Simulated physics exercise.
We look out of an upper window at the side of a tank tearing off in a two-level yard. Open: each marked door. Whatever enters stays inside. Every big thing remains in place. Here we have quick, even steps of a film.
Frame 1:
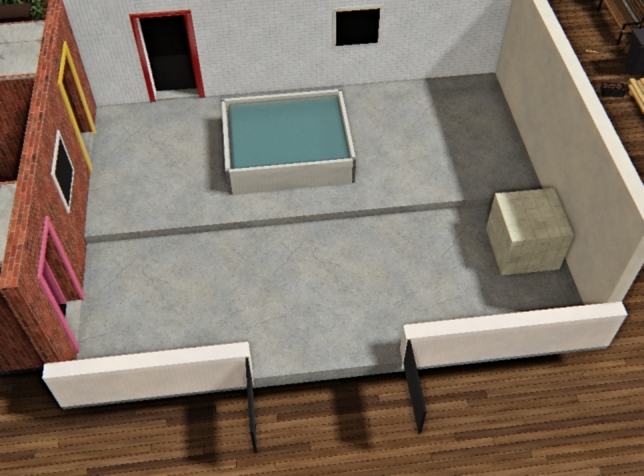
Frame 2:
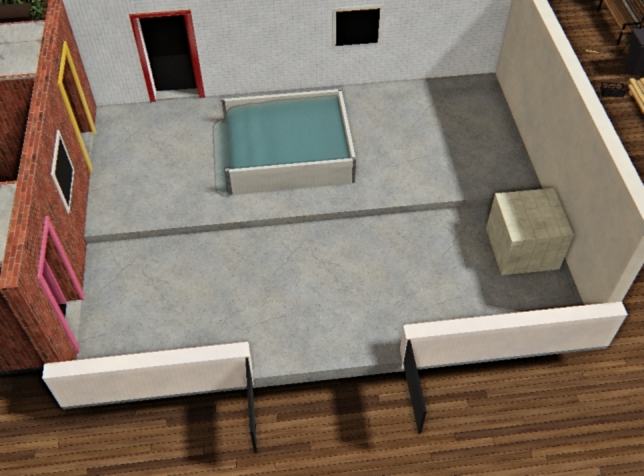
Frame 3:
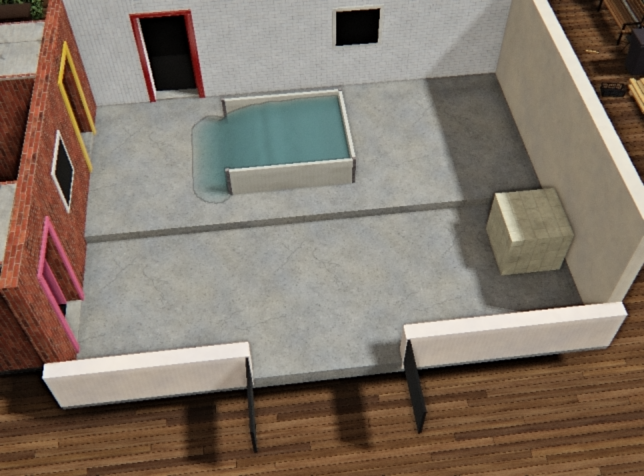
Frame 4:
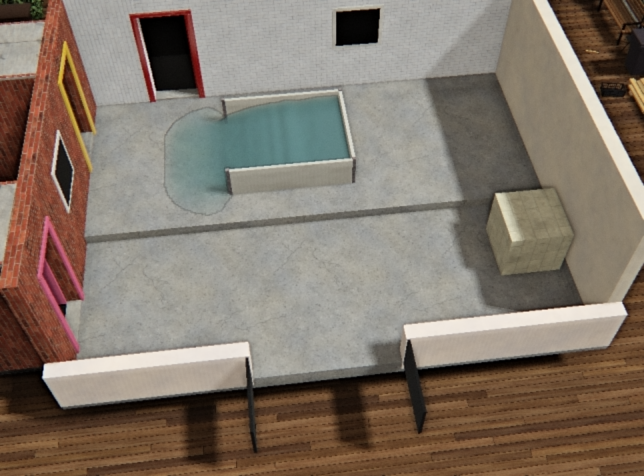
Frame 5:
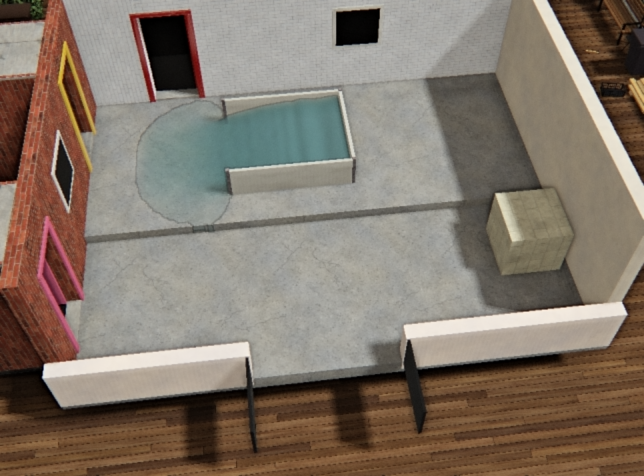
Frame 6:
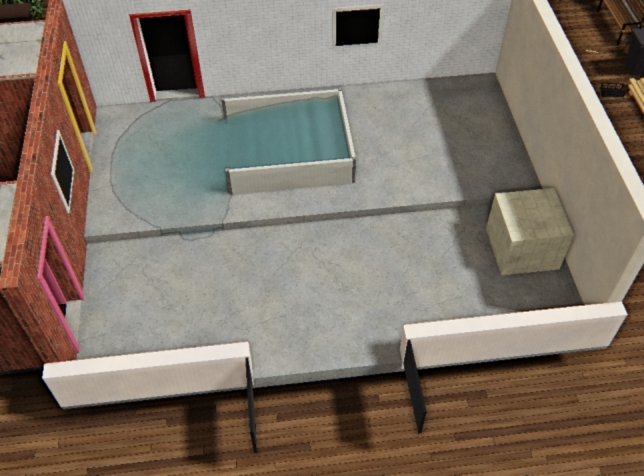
In this clip, a rectangular tank of blue-green water in a walled, two-level yard loses its left side, and the water pours out leftward, spreading in a widening rounded sheet across the grey upper floor and over the step's edge.
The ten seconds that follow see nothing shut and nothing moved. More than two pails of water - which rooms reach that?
The pink door reaches it; the red door reaches it; the yellow door reaches it.
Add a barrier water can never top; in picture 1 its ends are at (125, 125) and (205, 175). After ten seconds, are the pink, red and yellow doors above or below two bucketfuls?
Result - pink door overshoots, red door overshoots, yellow door doesn't reach it.
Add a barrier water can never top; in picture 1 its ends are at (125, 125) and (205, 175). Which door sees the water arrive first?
I'd say the one in red is first.
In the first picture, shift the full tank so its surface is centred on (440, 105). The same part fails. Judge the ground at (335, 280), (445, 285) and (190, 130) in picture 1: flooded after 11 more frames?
Spot by spot, in the order asked: Untouched, untouched, swamped.
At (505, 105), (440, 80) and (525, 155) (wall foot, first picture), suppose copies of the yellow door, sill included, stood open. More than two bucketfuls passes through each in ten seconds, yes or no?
Checking each in order, the first misses the threshold, the second misses the threshold, and the third misses the threshold.
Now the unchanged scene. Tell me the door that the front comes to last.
It is the pink door.
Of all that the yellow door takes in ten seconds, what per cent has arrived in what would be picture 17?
Around 40 %.
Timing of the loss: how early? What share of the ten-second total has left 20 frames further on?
It should be close to 45 percent by then.
A moment on, water covers 20 % of the floor; the pink door not reached, the red door wet at the sill, nothing in, the yellow door over two buckets in.
Next, water covers 25 % of the floor; the pink door wet at the sill, nothing in, the red door under two buckets in, the yellow door far over two buckets in.
Then, water covers 30 % of the floor; the pink door under two buckets in, the red door over two buckets in, the yellow door far over two buckets in.
Later, water covers 55 % of the floor; the pink door over two buckets in, the red door far over two buckets in, the yellow door far over two buckets in.
In the end, water covers 80 % of the floor; the pink door over two buckets in, the red door far over two buckets in, the yellow door far over two buckets in.
